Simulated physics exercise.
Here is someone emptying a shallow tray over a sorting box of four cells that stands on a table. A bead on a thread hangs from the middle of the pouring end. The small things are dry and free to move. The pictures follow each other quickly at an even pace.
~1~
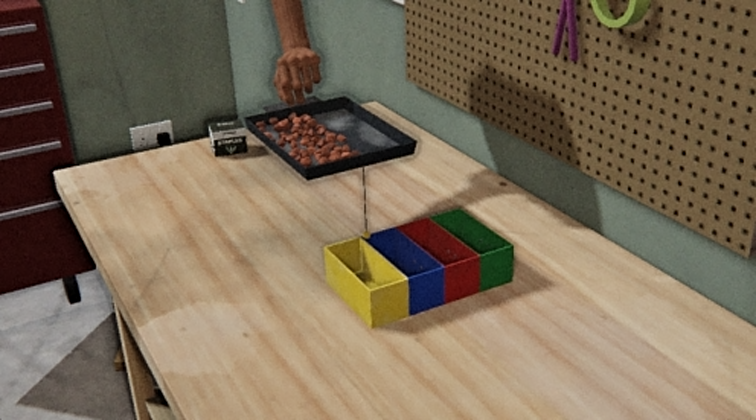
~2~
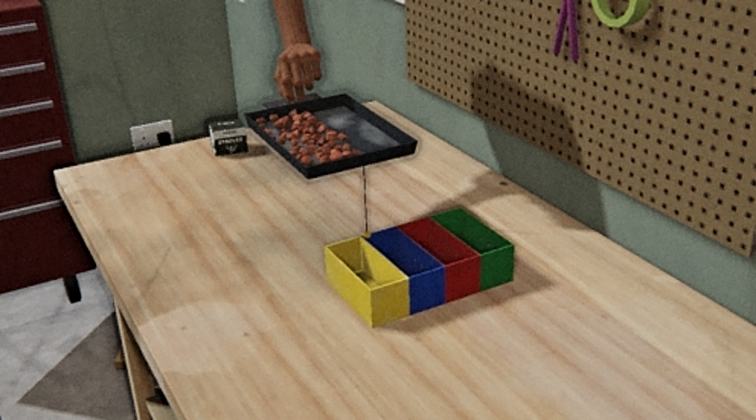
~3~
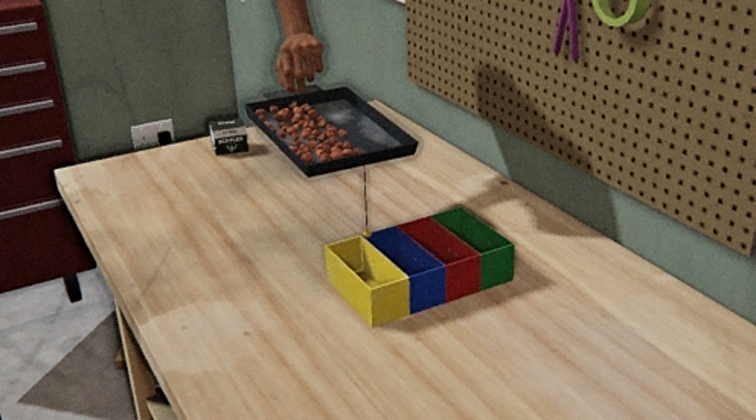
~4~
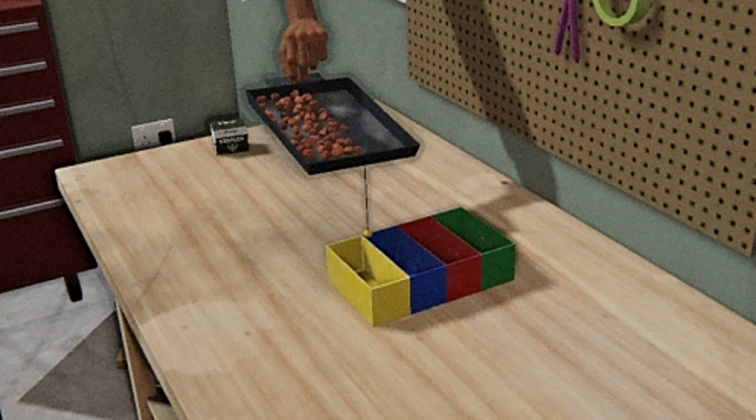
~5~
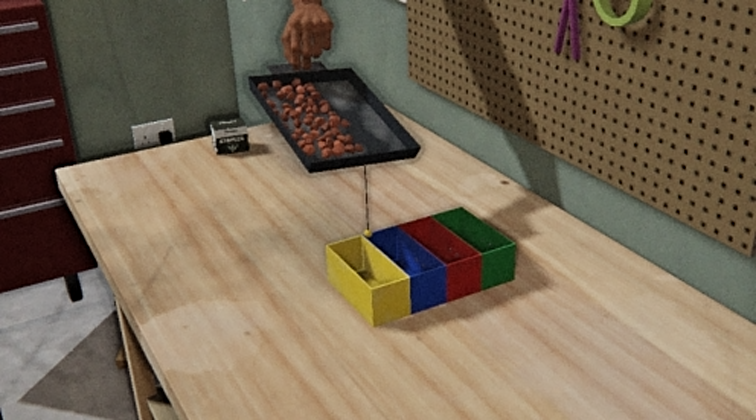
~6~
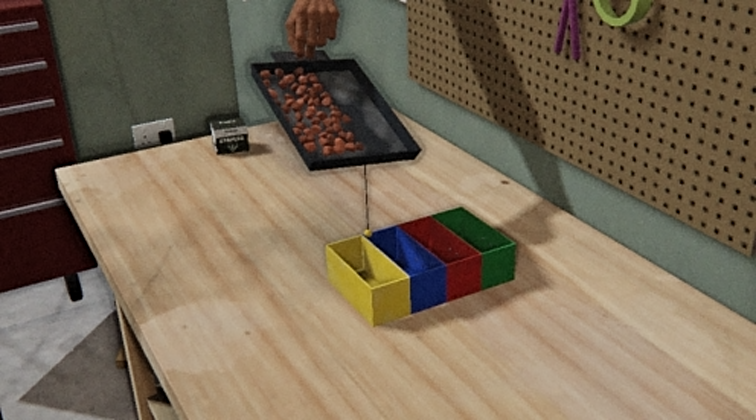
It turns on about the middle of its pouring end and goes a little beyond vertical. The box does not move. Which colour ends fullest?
The red cell gets the most.
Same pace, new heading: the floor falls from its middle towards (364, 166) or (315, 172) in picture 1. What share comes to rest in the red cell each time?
In turn 10 and 0 in a hundred.
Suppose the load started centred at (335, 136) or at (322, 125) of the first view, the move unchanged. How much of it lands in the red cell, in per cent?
Roughly 60 per cent, and 70 per cent.
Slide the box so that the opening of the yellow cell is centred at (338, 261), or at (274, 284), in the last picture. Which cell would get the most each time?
First the red cell, then green.
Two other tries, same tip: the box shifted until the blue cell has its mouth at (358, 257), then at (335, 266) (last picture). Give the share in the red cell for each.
The first gives 40 %, the second 10 %.
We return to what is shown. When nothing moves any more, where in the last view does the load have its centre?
Near (433, 276).
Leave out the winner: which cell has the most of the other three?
Second comes blue.
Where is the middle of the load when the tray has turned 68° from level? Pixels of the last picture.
Close to (386, 149).
Just after the last frame, tray tipped steeply; almost all on the tray; about a tenth falling or outside the box.
A moment on, tray tipped past a quarter turn; roughly a third on the tray; roughly a third in the red cell; about a tenth in the blue cell; about a tenth in the green cell; just a few in the yellow cell; about a tenth falling or outside the box.
Further on, tray tipped past a quarter turn; roughly half in the red cell; roughly a quarter in the blue cell; about a tenth in the yellow cell; about a tenth in the green cell; just a few falling or outside the box.
When it is over, tray tipped past a quarter turn; roughly half in the red cell; roughly a quarter in the blue cell; about a tenth in the yellow cell; about a tenth in the green cell; just a few outside the box.
